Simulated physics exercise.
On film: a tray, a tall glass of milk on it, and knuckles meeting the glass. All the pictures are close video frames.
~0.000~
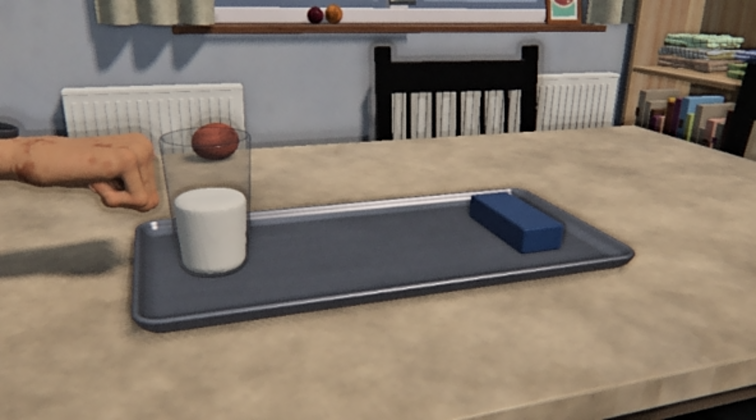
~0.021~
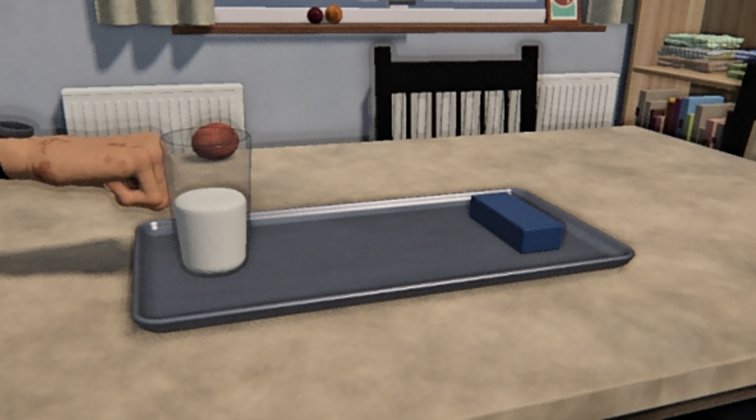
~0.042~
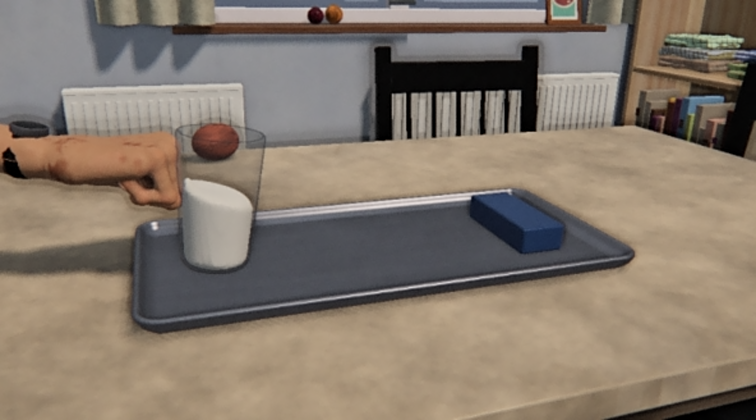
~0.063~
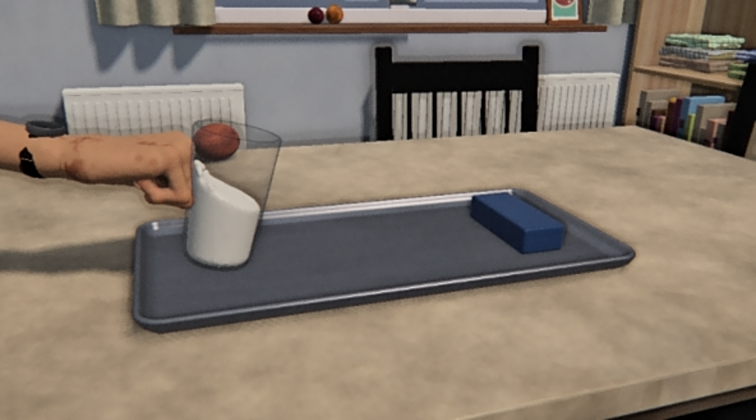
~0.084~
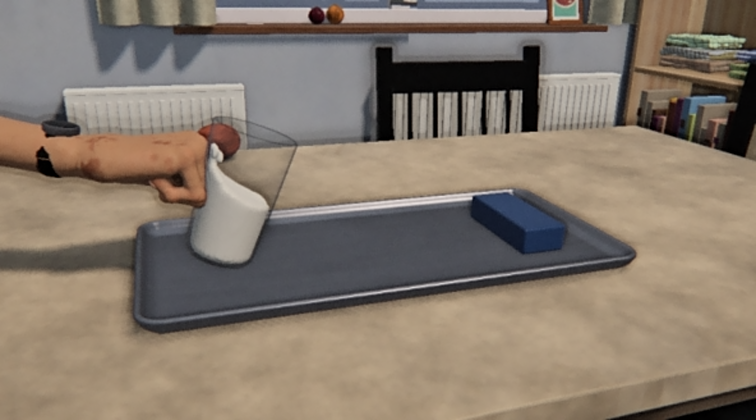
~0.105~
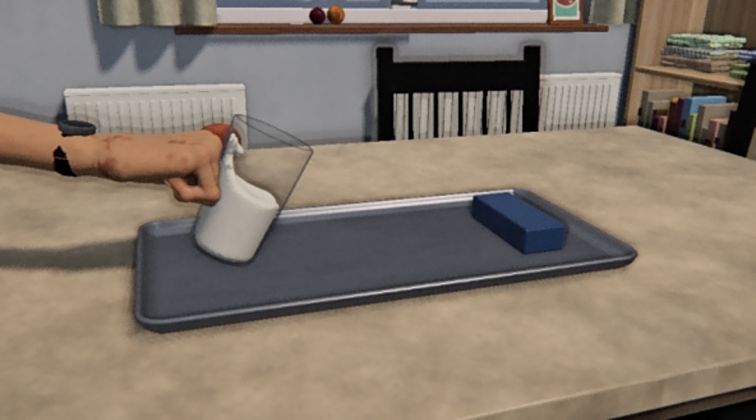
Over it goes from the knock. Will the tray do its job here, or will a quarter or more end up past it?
You can see less than a quarter escapes the tray there.
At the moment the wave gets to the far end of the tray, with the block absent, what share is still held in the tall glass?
45 per cent or thereabouts.
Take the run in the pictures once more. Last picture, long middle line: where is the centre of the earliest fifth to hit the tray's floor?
Landing point, centre line: Approx. (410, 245).
A moment on, the tall glass lies on its side and 100 per cent is in the glass, 0 on the tray and 0 above or beyond its rim.
Next, the tall glass lies on its side and 57 per cent is in the glass, 31 on the tray and 12 above or beyond its rim.
Then the tall glass lies on its side and 28 per cent is in the glass, 54 on the tray and 18 above or beyond its rim.
Later the tall glass lies on its side and 15 per cent is in the glass, 76 on the tray and 9 above or beyond its rim.
In the end 91 per cent is held by tray and glass, 9 is off the tray.
